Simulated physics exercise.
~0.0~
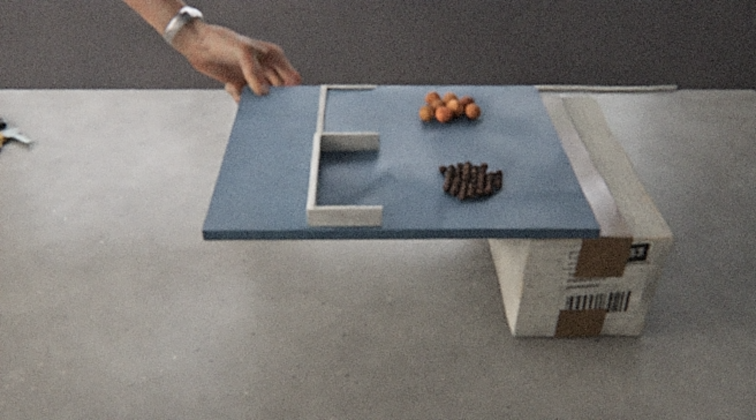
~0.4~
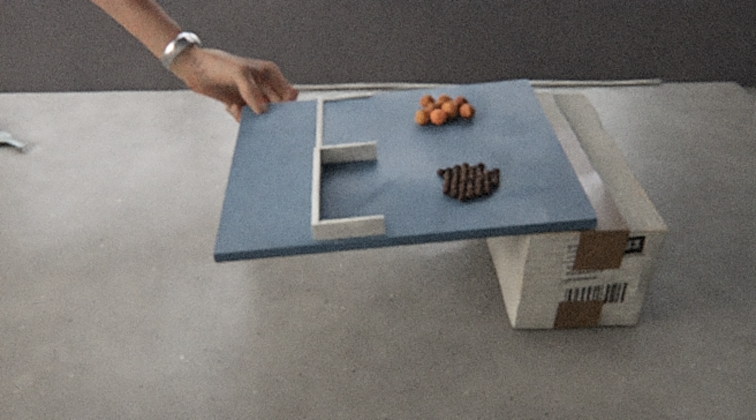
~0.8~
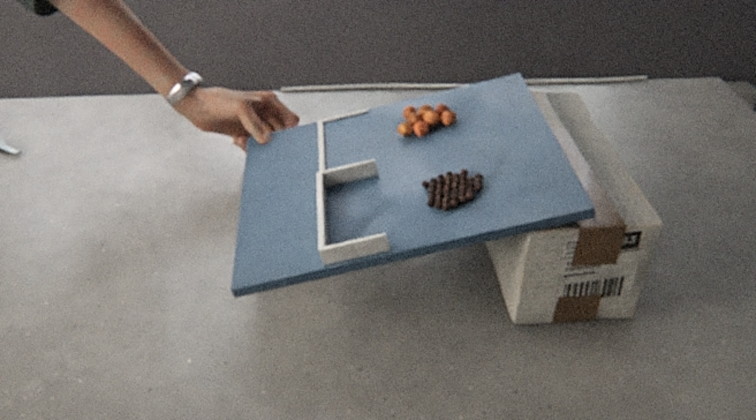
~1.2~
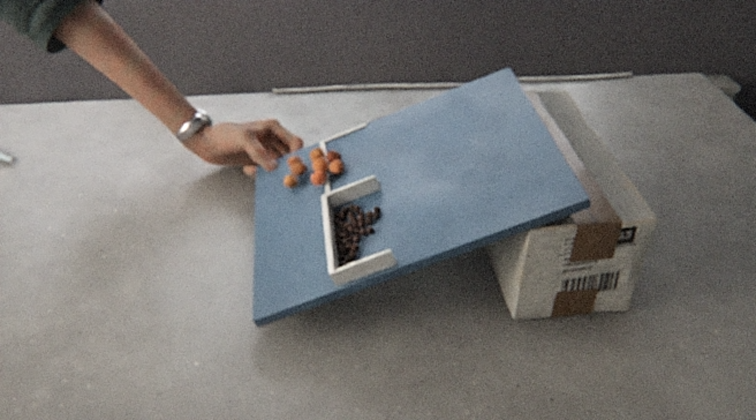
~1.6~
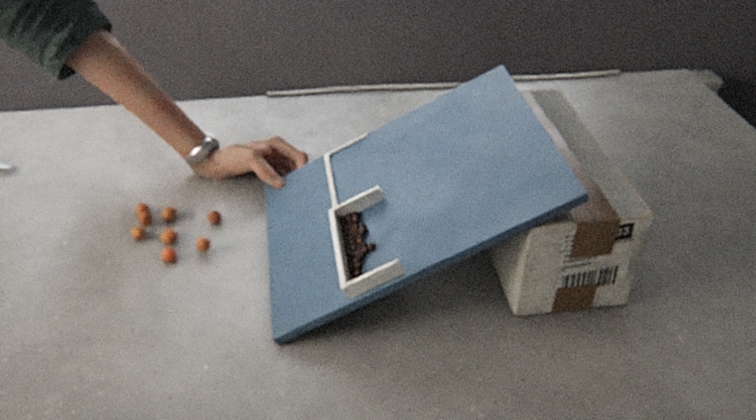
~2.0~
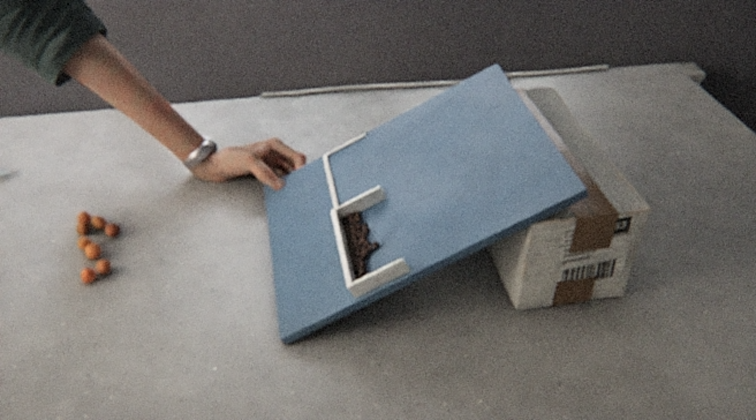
To begin with, a hand holds the left end of a blue board level, its right end on a cardboard box, with orange balls and small dark brown pieces lying on it in separate clusters. The hand lowers the free end, and both clusters start sliding left toward the white strips. As the slope steepens, the dark pieces gather behind the near strip, while the orange balls pass the far one. The balls drop off and roll left across the grey counter. Finally, the board rests tilted, the dark pieces still held and the balls scattered at left.
